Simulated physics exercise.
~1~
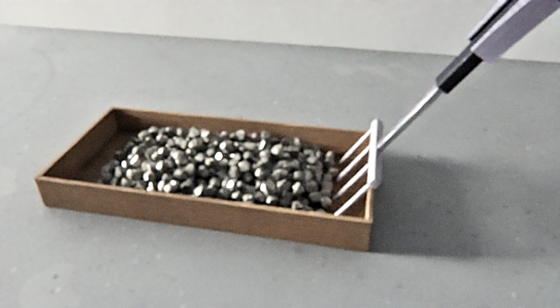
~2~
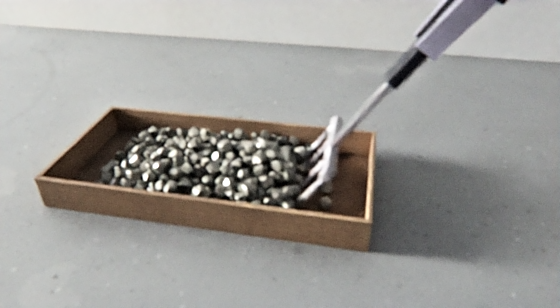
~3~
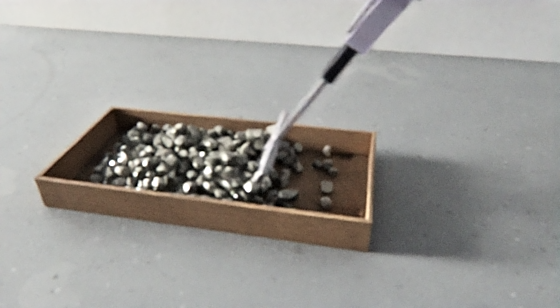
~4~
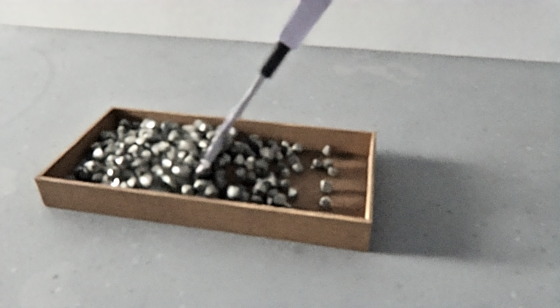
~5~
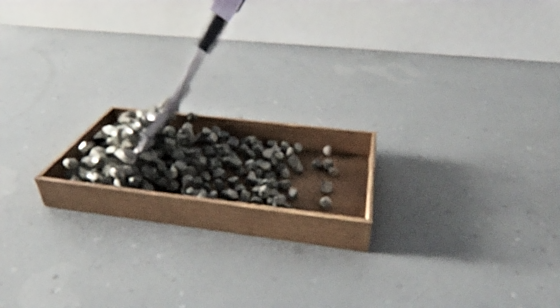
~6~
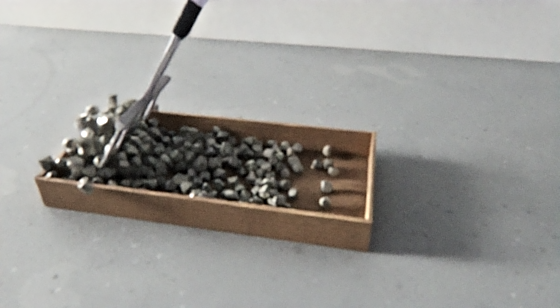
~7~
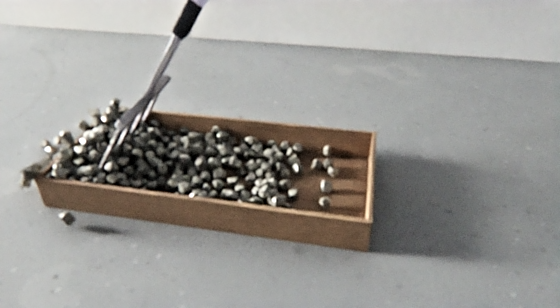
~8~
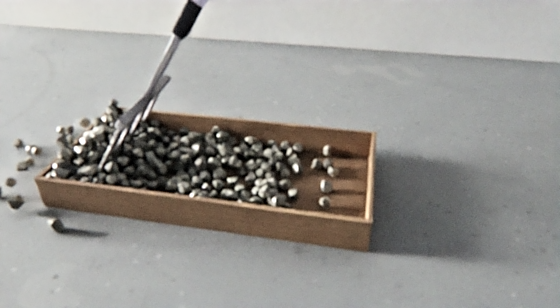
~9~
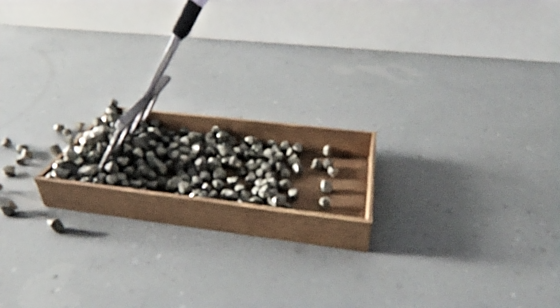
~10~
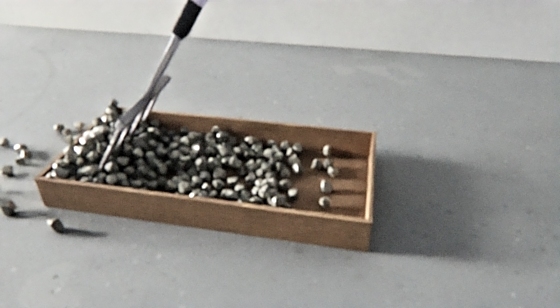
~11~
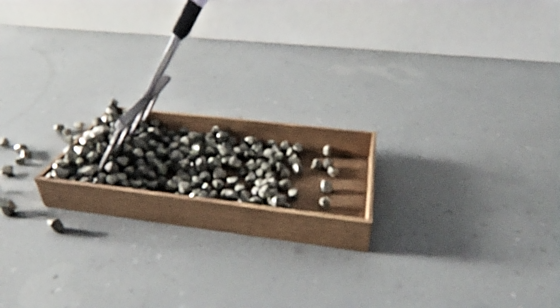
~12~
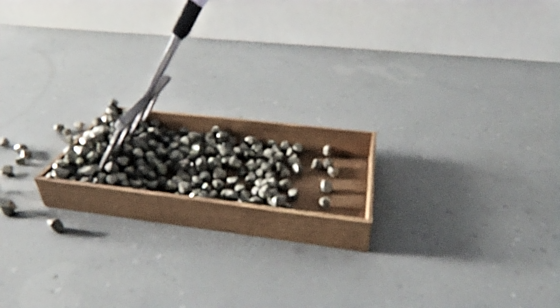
A rake with a pale handle dragged small grey pebbles leftward through a shallow brown tray, heaping them at the left end until several tumbled over onto the grey table, then it stayed still in the pile, with a few pebbles left at the right.
